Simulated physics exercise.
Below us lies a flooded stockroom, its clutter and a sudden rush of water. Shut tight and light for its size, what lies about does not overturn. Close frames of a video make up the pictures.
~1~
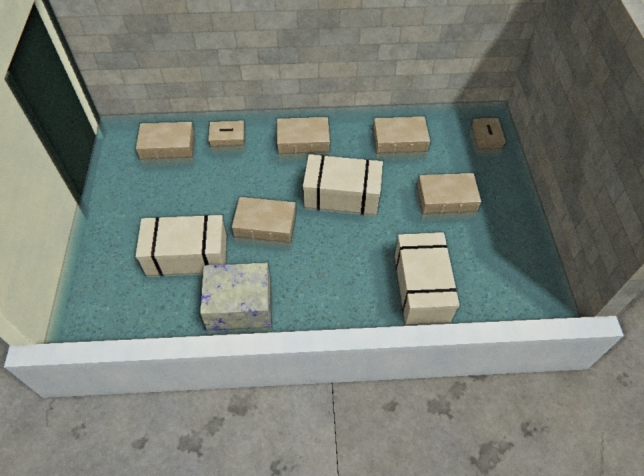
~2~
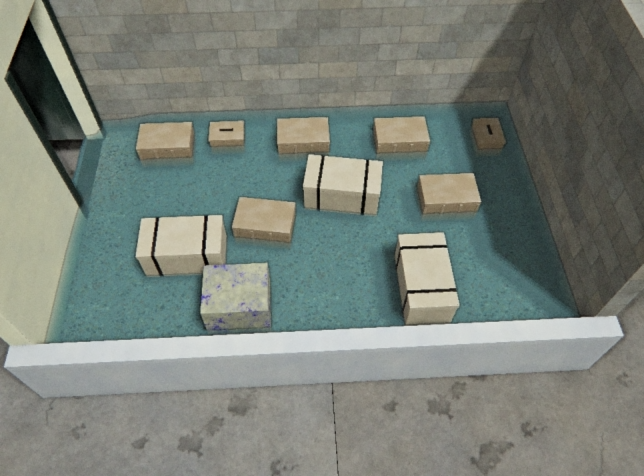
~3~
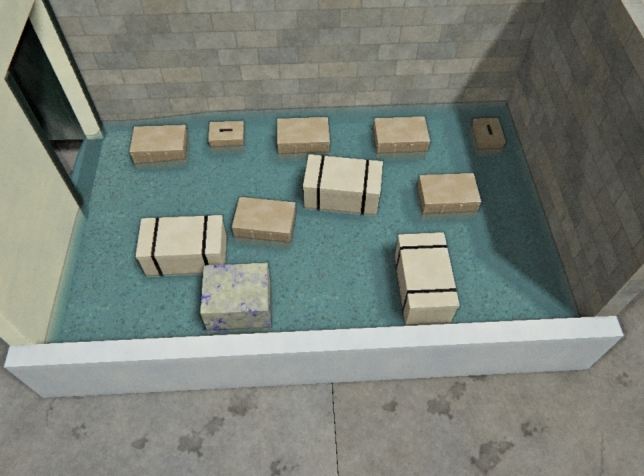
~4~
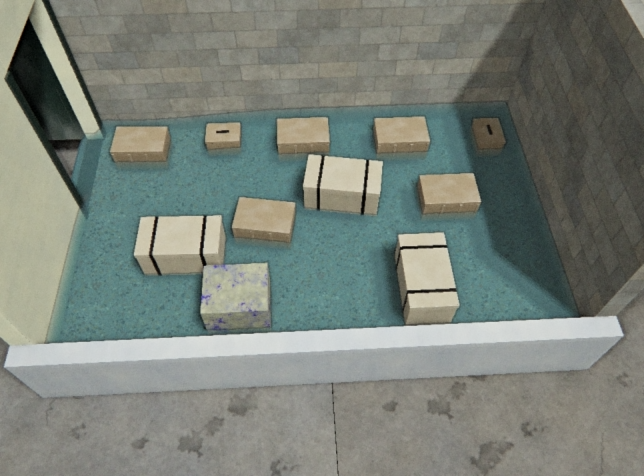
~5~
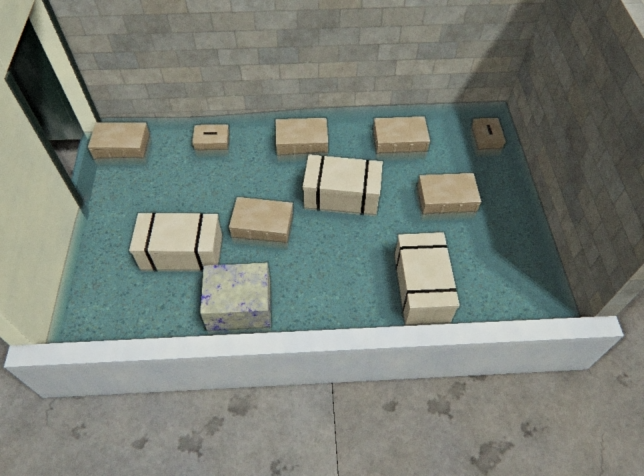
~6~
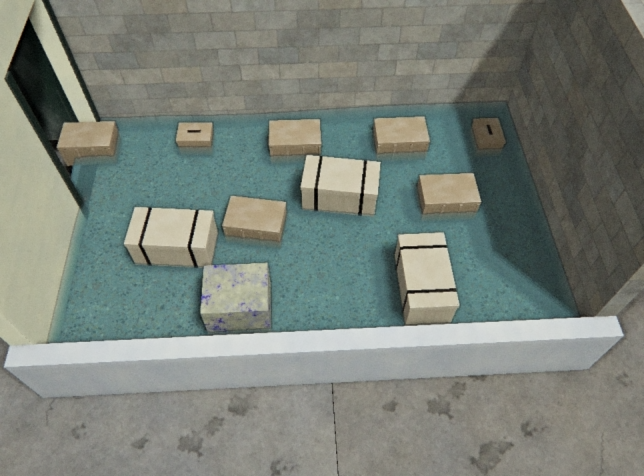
Tan and cream boxes float in a flooded, brick-walled stockroom, seen from above by a still camera. Plain tan boxes line the back among smaller slotted ones, with black-strapped cream boxes and a purple-mottled block nearer the low white front wall. The dark door at left opens, the back-left tan box drifts left into the doorway, the small box beside it follows, and several others shift slightly left.
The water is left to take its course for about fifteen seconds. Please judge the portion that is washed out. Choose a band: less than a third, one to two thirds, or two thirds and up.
One to two thirds.
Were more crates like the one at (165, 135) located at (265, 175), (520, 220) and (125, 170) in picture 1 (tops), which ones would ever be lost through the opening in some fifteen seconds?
Note - in order: Out of the scene / retained / out of the scene.
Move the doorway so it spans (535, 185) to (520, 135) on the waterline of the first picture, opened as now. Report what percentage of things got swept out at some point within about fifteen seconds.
Estimate: Close to 50 per cent.
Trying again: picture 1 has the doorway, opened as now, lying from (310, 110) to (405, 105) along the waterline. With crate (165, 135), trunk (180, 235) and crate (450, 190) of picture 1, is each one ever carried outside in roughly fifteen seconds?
First held back, then held back, then flushed away.
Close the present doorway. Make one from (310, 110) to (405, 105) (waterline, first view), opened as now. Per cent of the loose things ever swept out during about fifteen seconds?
That comes to 70 per cent of the things.
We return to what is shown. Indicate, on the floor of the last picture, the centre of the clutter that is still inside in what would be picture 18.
The average sits close to (276, 191).
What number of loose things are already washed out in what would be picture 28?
The count is 4.
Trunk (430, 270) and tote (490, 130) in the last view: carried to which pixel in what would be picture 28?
The first should be around (338, 261) and the second around (461, 137).
A moment on, 1 of 10 are out; 9 afloat.
Next, 2 of 10 are out; 8 afloat.
Later, 4 of 10 are out; 6 afloat.
In the end, 6 of 10 are out; 1 afloat.
